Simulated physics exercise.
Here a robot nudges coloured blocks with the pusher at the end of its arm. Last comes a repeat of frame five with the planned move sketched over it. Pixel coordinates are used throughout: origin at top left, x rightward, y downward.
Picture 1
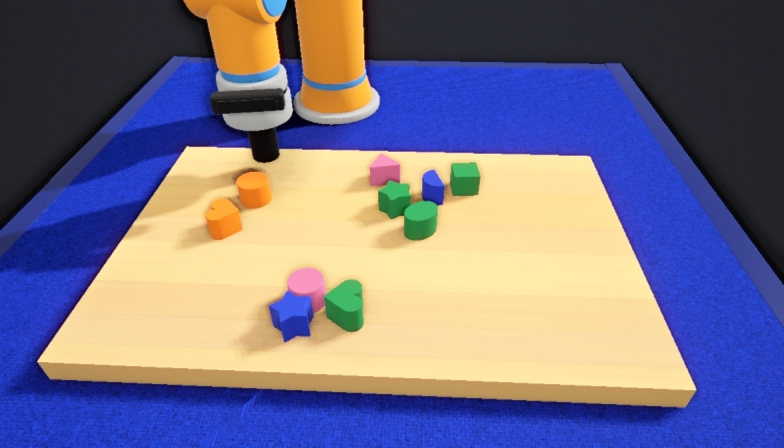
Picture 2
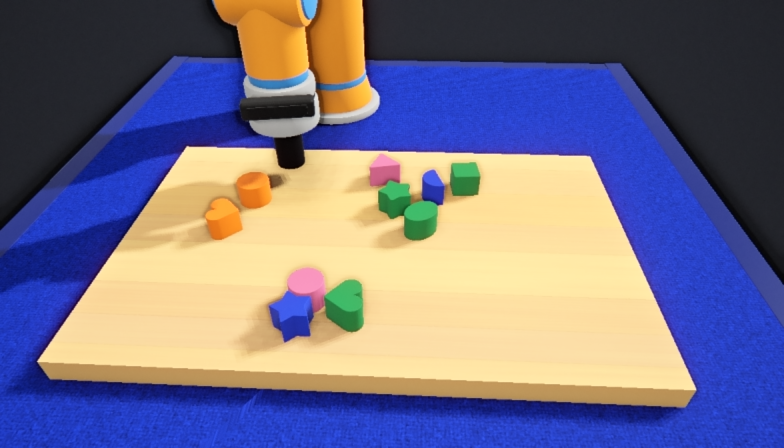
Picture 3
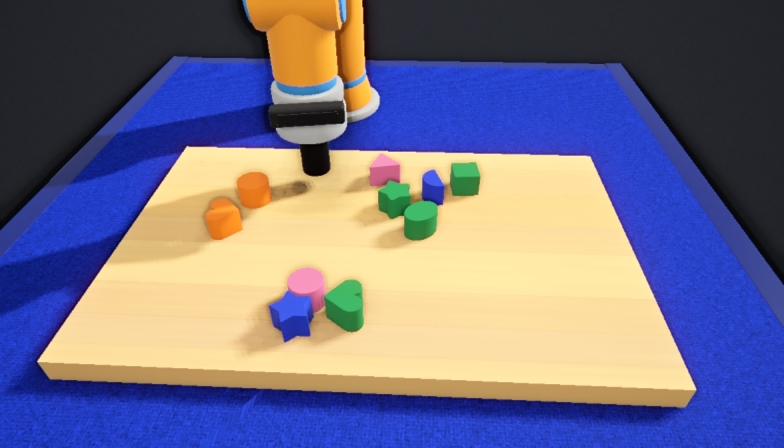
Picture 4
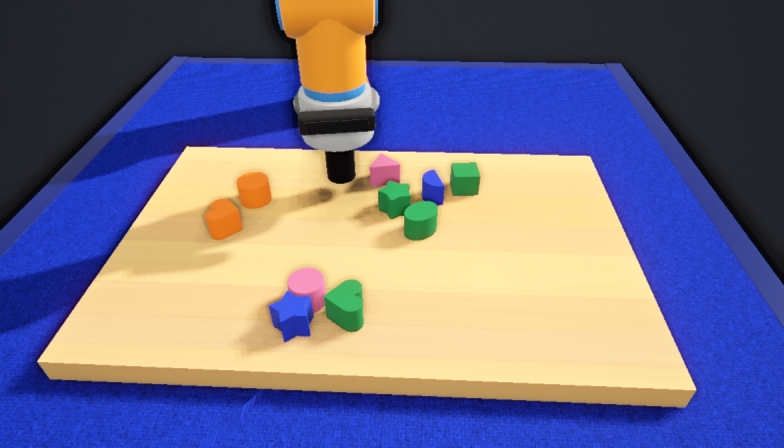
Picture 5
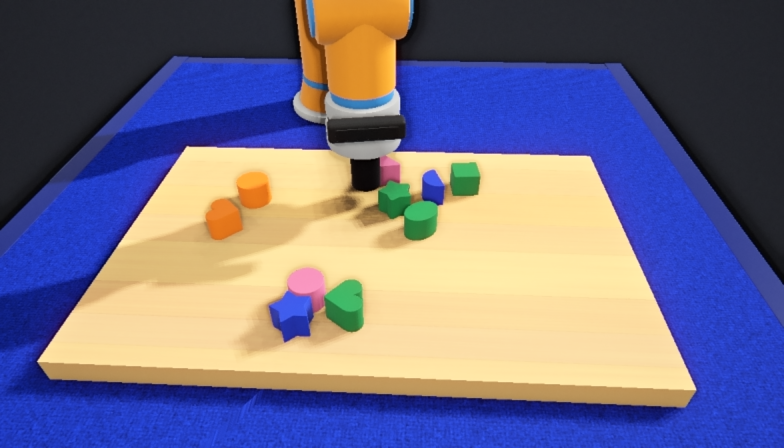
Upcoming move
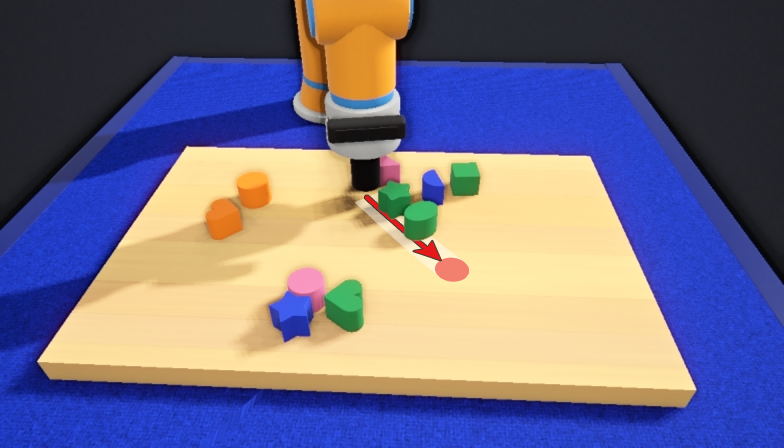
In this clip, a robot arm's black pusher moves steadily right across the far side of a wooden board, nearing a cluster of pink, green and blue blocks, while all the coloured blocks stay still.
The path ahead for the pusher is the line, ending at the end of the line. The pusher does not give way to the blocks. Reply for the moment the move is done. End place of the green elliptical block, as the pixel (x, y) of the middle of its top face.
Roughly at (479, 233).
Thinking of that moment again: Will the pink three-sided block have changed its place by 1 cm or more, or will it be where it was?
It stays.
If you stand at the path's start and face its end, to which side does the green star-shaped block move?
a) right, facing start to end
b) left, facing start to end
I'll go with b - left, facing start to end.
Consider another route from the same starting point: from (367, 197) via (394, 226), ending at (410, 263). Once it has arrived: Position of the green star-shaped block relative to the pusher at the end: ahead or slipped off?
When the path is over, you would find the green star-shaped block off to the side or behind the pusher.
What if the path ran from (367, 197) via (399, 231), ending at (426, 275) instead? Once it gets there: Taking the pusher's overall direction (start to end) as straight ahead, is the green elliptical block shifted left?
Going by the path, yes.
The line goes in a line from (367, 197) to (452, 269).
What follows on the original path. One third of the way, pusher at (392, 206); green star-shaped block at (420, 203), turned 25° anticlockwise; green elliptical block at (437, 218).
Two thirds of the way, pusher at (421, 230); green star-shaped block at (445, 213), turned 65° anticlockwise; green elliptical block at (469, 229), turned 20° clockwise.
At the end, pusher at (453, 255); pink three-sided block unmoved; green star-shaped block at (447, 214), turned 80° anticlockwise; green elliptical block at (479, 233), turned 20° anticlockwise.
